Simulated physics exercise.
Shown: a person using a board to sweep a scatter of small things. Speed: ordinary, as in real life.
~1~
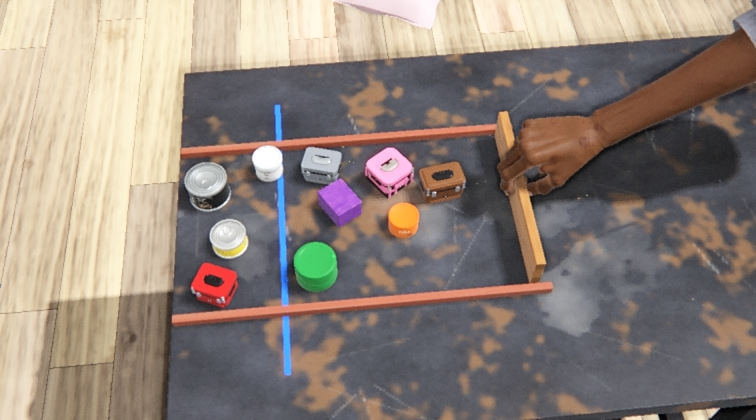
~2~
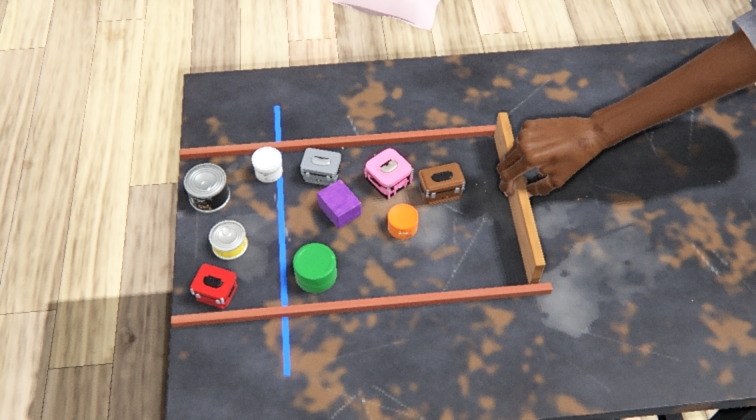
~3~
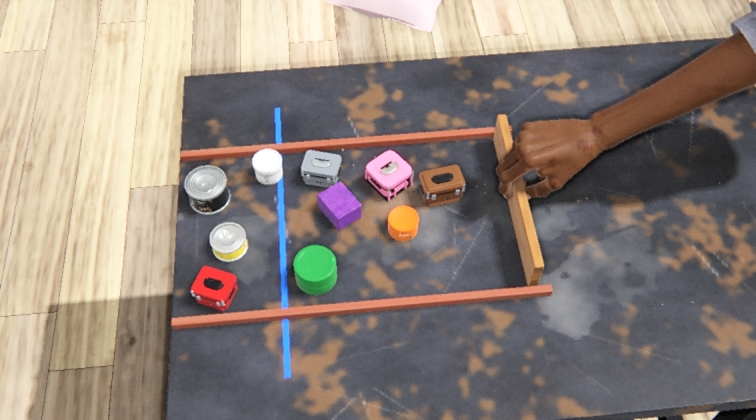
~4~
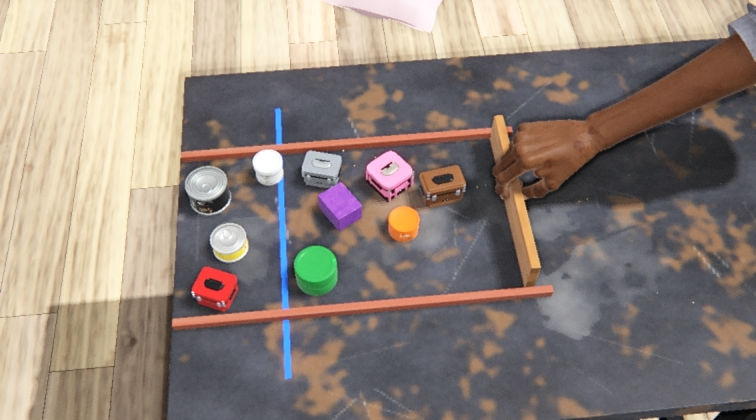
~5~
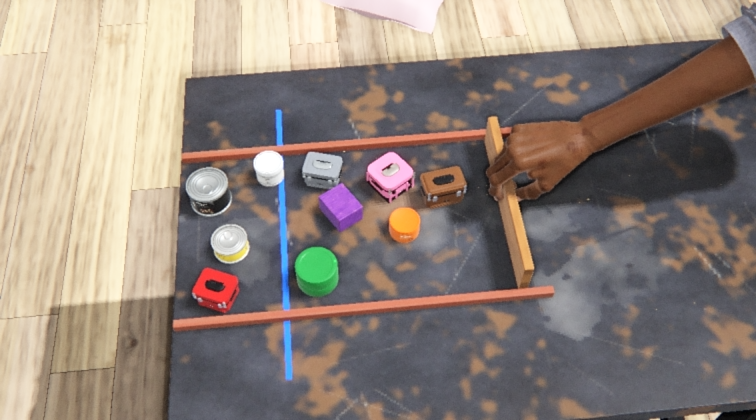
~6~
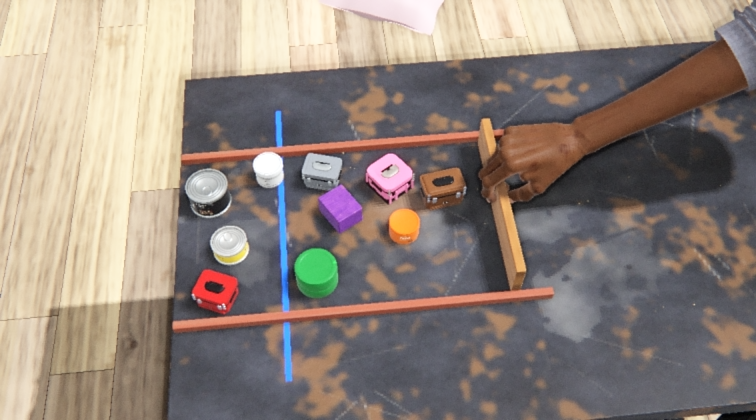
A hand slid a wooden board slightly to the left between two rails on a dark tabletop, while the colorful little cases, tubs and tins scattered near a blue line stayed put.
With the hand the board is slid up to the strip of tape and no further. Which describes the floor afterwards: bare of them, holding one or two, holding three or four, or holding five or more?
The floor is bare of them.
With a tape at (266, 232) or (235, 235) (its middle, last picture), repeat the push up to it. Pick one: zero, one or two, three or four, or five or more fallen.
Counts by place: No fall at all, then one to two.
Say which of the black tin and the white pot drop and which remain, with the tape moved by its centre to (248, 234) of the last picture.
The black tin goes off the edge; the white pot goes off the edge.
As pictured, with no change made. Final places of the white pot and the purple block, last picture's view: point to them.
The white pot ends at (197, 170) and the purple block at (236, 228).
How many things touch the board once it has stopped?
4.
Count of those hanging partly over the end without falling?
The overhang total is 1.
Early on, none off yet; black tin at rest near (209, 194); red case at rest near (217, 292); yellow pot at rest near (230, 246).
Finally, the number that fall off is zero.
